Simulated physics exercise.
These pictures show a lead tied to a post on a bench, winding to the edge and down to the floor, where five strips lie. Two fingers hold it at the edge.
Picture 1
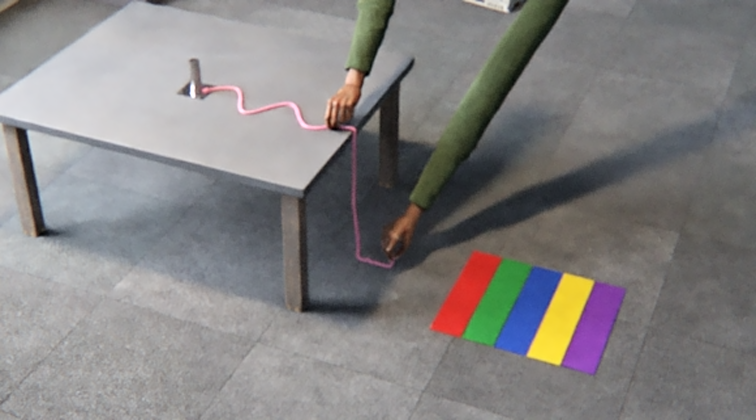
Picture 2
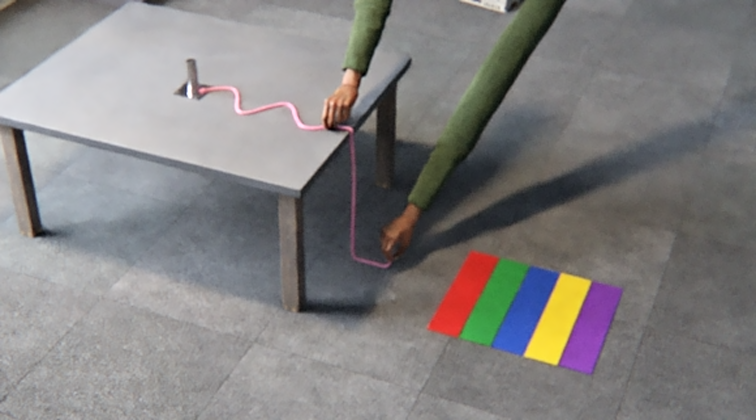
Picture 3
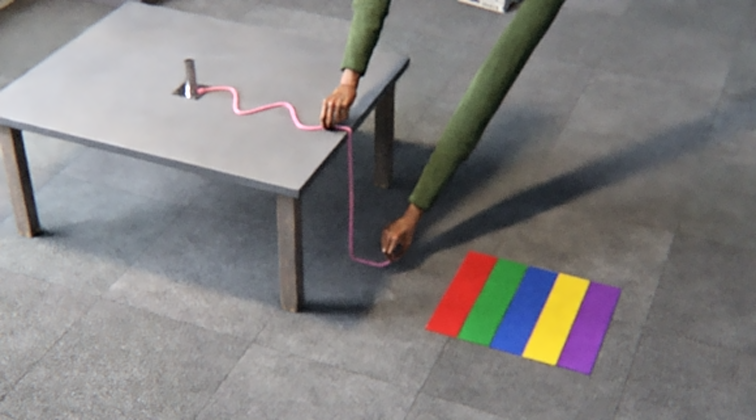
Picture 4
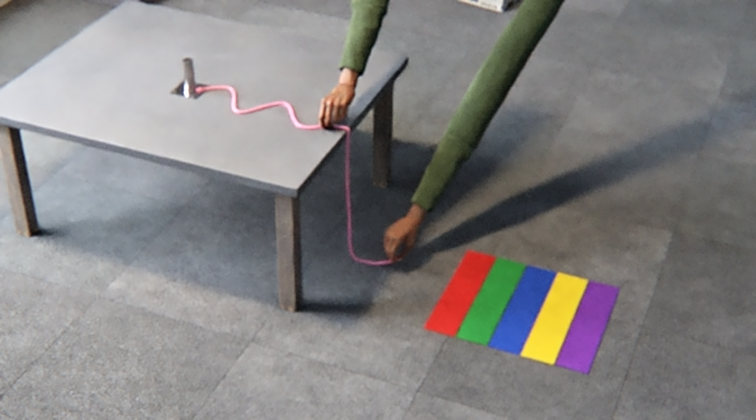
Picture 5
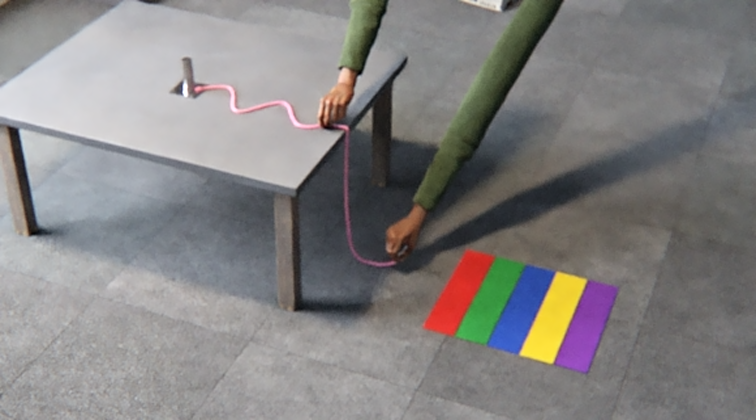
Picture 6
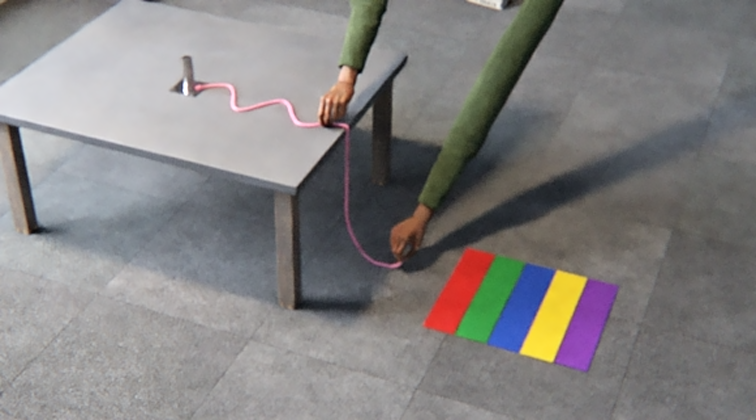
A hand near the floor shifts a pink cord's end slightly right, toward the coloured strips.
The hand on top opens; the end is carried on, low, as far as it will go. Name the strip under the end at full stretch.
Over yellow.
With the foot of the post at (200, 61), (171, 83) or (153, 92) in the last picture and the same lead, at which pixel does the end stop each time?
About (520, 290), (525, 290) and (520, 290).
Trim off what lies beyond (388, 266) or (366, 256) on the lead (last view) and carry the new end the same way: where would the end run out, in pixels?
About (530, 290) and (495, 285).
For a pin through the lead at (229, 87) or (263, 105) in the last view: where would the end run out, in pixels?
The places are (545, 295) and (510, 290).
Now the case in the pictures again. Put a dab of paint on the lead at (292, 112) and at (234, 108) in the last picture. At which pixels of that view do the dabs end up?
At (334, 124), then (265, 106).
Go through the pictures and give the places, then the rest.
In the first picture, end (393, 258); red (453, 318); green (485, 327); blue (517, 335); yellow (550, 345); purple (584, 354).
In the second picture, end (392, 258); lead through (232, 89) (257, 111) (297, 119) (351, 135) (354, 194) (353, 248).
In the third picture, end (394, 259).
In the fourth picture, end (397, 260); lead through (229, 88) (254, 110) (294, 118) (348, 134) (348, 192) (350, 247).
In the fifth picture, end (399, 260).
In the sixth picture, end (403, 260); lead through (228, 86) (253, 108) (293, 116) (347, 132) (347, 190) (357, 245).
A little later, end near (505, 286); over green.
Next, end near (535, 294); over blue.
When it is tight, end near (553, 298); over yellow. The end stops over the yellow strip.
